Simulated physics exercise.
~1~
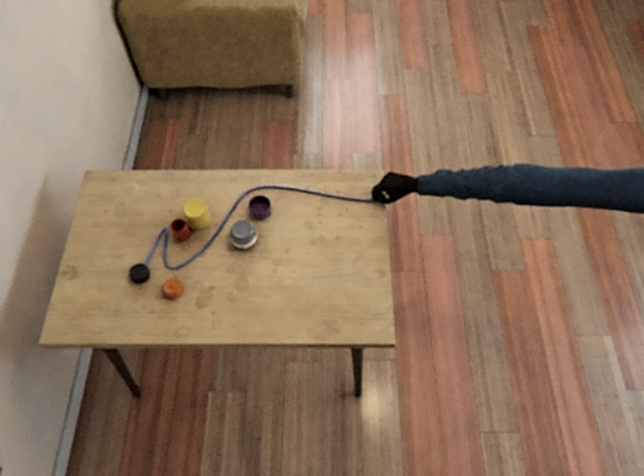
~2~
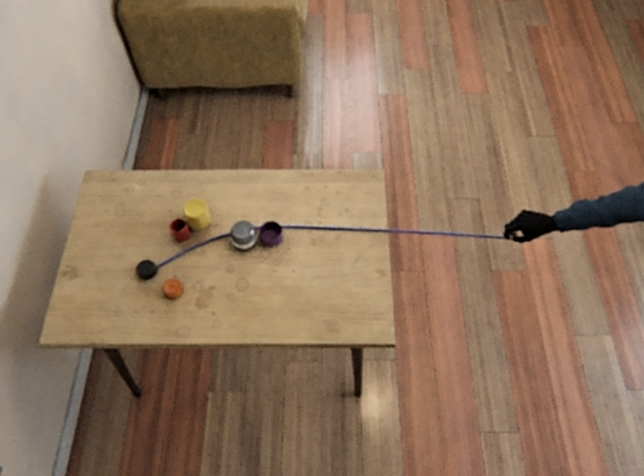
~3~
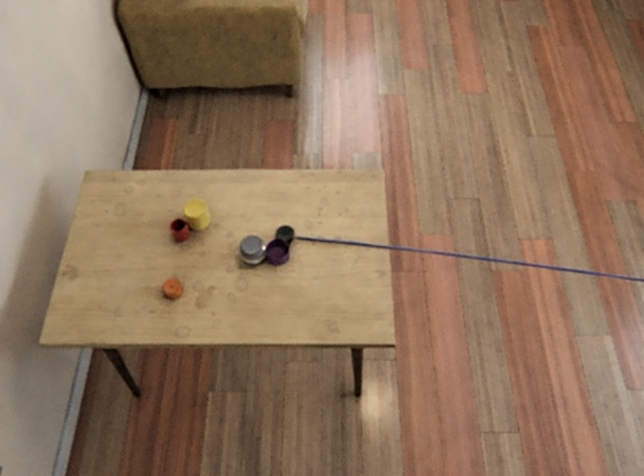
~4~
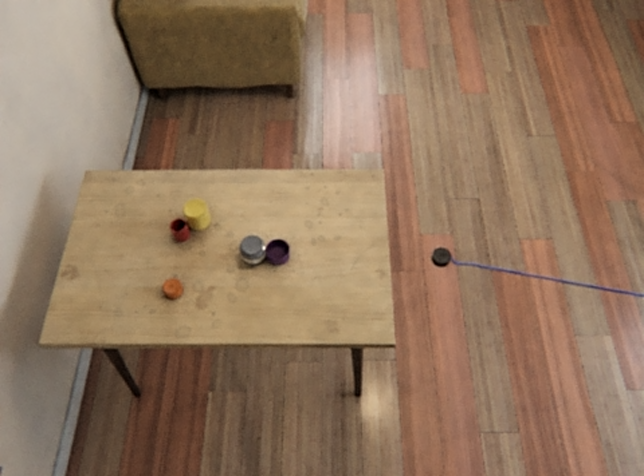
To begin with, a gloved hand holds a blue lead that winds among round containers on a wooden side table to a black puck near the left side. The hand pulls right, drawing the lead taut against the purple cup and nudging the cup down beside the grey jar. The puck then slides across the tabletop, and the jar shifts slightly while the cup moves a little farther. Finally, the puck leaves the right edge, trailing behind the lead. The cup and jar remain together on the table, while the yellow tub, red mug and orange pot stay in place.
